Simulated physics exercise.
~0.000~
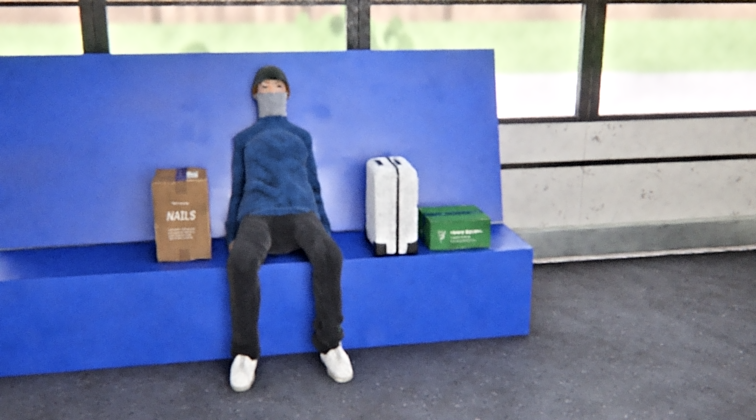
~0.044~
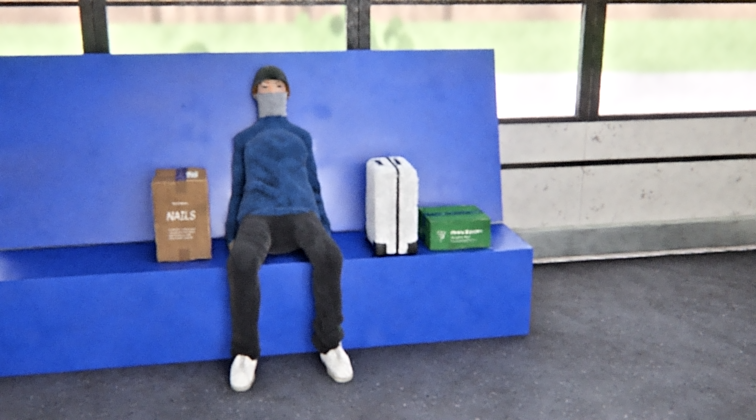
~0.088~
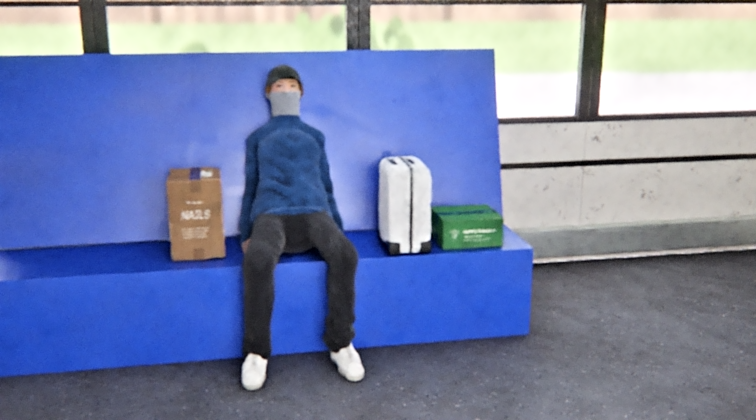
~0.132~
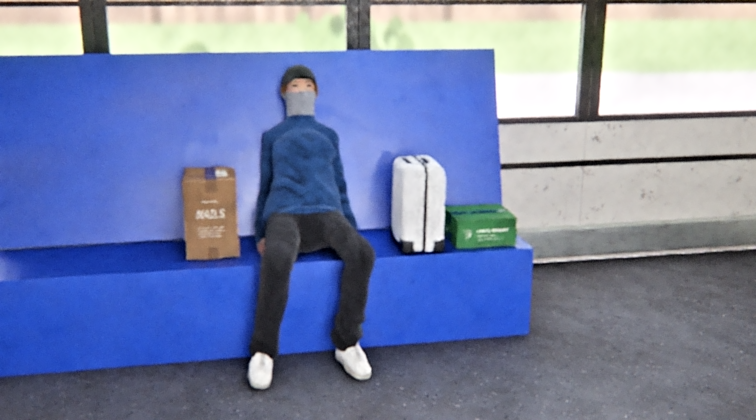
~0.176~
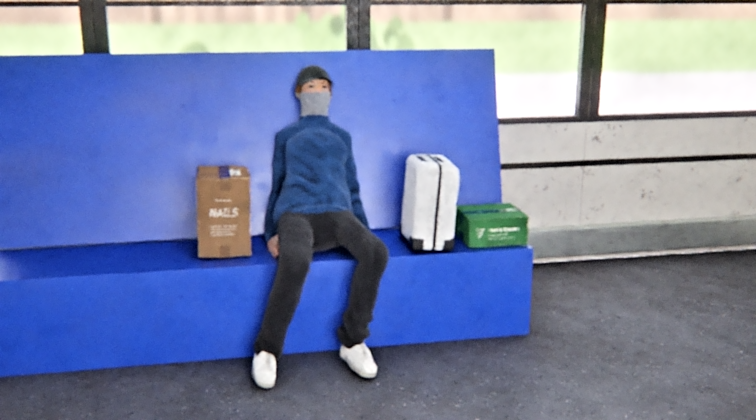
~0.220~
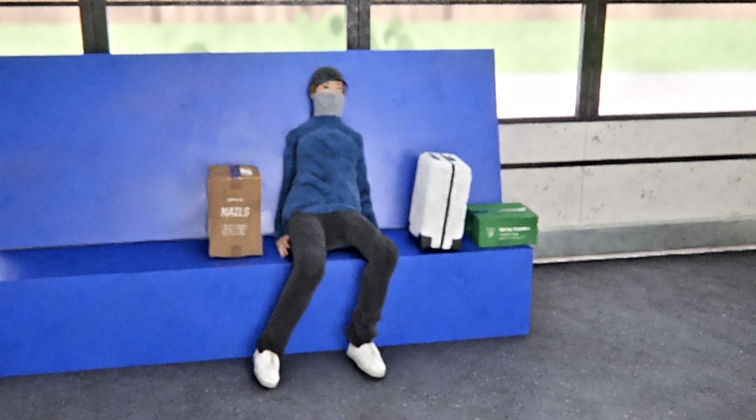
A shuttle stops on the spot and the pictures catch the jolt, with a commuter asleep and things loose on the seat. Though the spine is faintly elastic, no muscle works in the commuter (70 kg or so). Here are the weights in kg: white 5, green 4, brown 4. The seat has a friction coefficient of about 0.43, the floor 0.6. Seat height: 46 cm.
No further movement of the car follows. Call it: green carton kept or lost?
Lost.
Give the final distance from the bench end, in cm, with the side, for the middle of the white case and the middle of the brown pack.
White case, 0 centimetres short; brown pack, 130 centimetres short.
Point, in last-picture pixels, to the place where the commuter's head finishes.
The head ends at about (490, 216).
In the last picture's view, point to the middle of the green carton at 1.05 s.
At that moment it is near (547, 290) in the last picture's view.
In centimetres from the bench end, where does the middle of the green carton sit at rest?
The middle comes to rest some 15 cm past it.
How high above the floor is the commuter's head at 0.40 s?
110 cm.
After 0.40 s the green carton is 2 cm past the bench end, tilted 5°, near (525, 223) in the last picture's view.
After 0.65 s the green carton is 14 cm past the bench end, tilted 75°, near (544, 256) in the last picture's view; the commuter's hips 61 cm above the ground.
After 1.05 s the green carton is 17 cm past the bench end, tilted 90°, near (547, 290) in the last picture's view.
Final state at 2.1 s, green carton drops off; brown pack stays on; commuter's hips keep to the seat.
